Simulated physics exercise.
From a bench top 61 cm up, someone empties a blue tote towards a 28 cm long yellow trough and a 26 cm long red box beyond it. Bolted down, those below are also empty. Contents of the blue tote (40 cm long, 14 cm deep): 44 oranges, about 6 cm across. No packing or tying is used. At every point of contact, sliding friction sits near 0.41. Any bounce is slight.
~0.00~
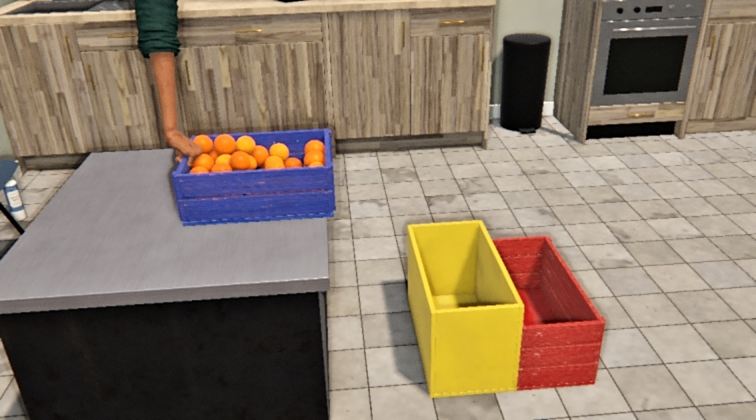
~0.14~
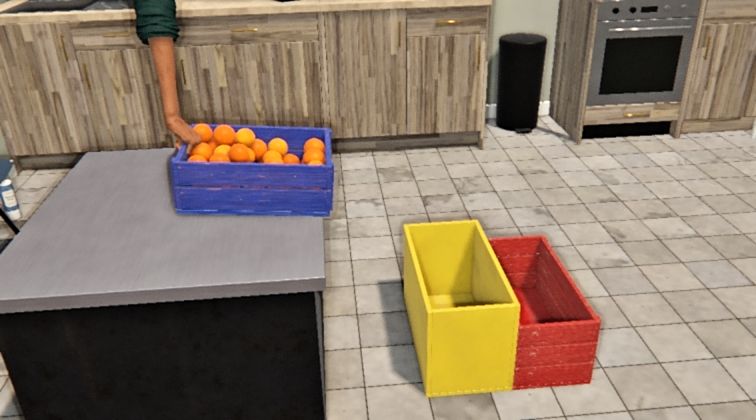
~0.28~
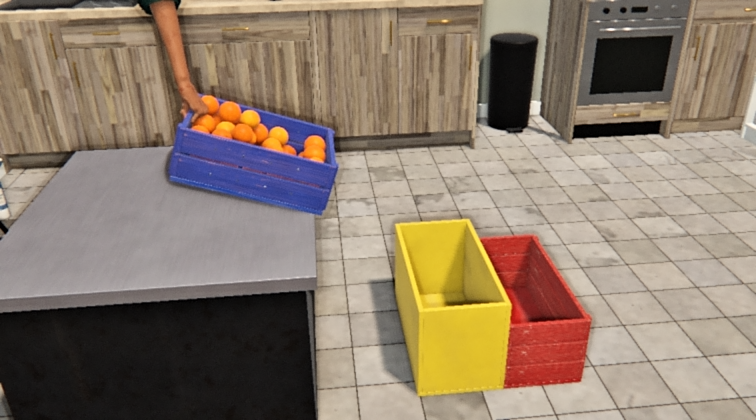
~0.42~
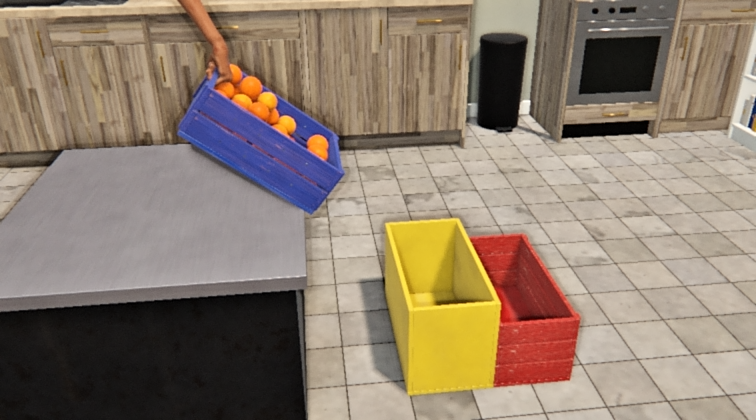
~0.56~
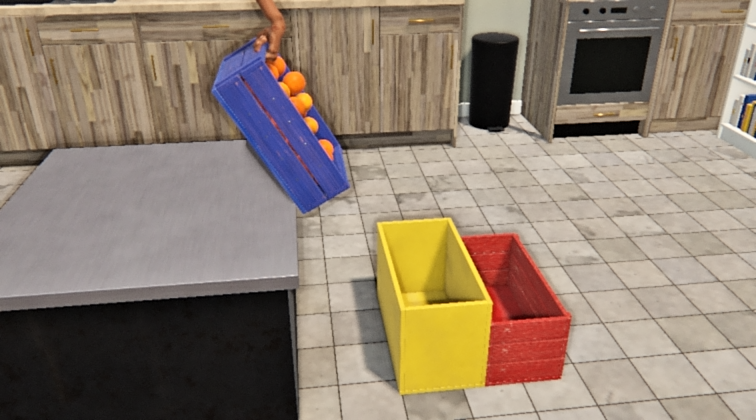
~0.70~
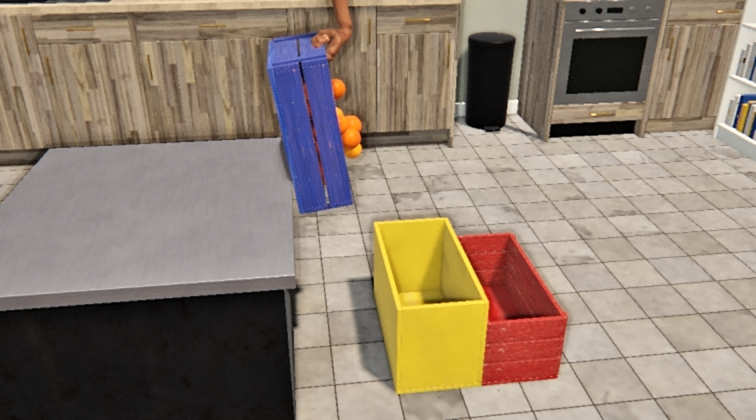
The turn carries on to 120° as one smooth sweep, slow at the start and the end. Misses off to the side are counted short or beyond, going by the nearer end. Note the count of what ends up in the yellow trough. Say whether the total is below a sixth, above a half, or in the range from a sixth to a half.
The total is above a half.
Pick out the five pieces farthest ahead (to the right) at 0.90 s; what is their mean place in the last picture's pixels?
(428, 250).
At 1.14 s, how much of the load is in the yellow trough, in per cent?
Roughly 50 percent.
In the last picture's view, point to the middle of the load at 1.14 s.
Near pixel (419, 264).
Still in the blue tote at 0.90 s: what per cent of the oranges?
I'd say close to 60 in a hundred.
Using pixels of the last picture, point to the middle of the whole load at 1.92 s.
The middle lies close to (415, 326).
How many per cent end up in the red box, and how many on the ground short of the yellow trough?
Around 0 % in the first place and around 20 % in the second.
After 0.90 s, tilt 108°; 27 still in the blue tote, 3 in the yellow trough and 14 in the air.
After 1.14 s, tilt 120°; 4 still in the blue tote, 21 in the yellow trough and 19 in the air.
After 1.48 s, tilt 120°; 33 in the yellow trough, 1 in the red box, 8 on the ground short of the yellow trough and 2 in the air.
Outcome (at 1.92 s), 34 in the yellow trough, 1 in the red box and 9 on the ground short of the yellow trough. Asked share, 34 of 44, 77 per cent.
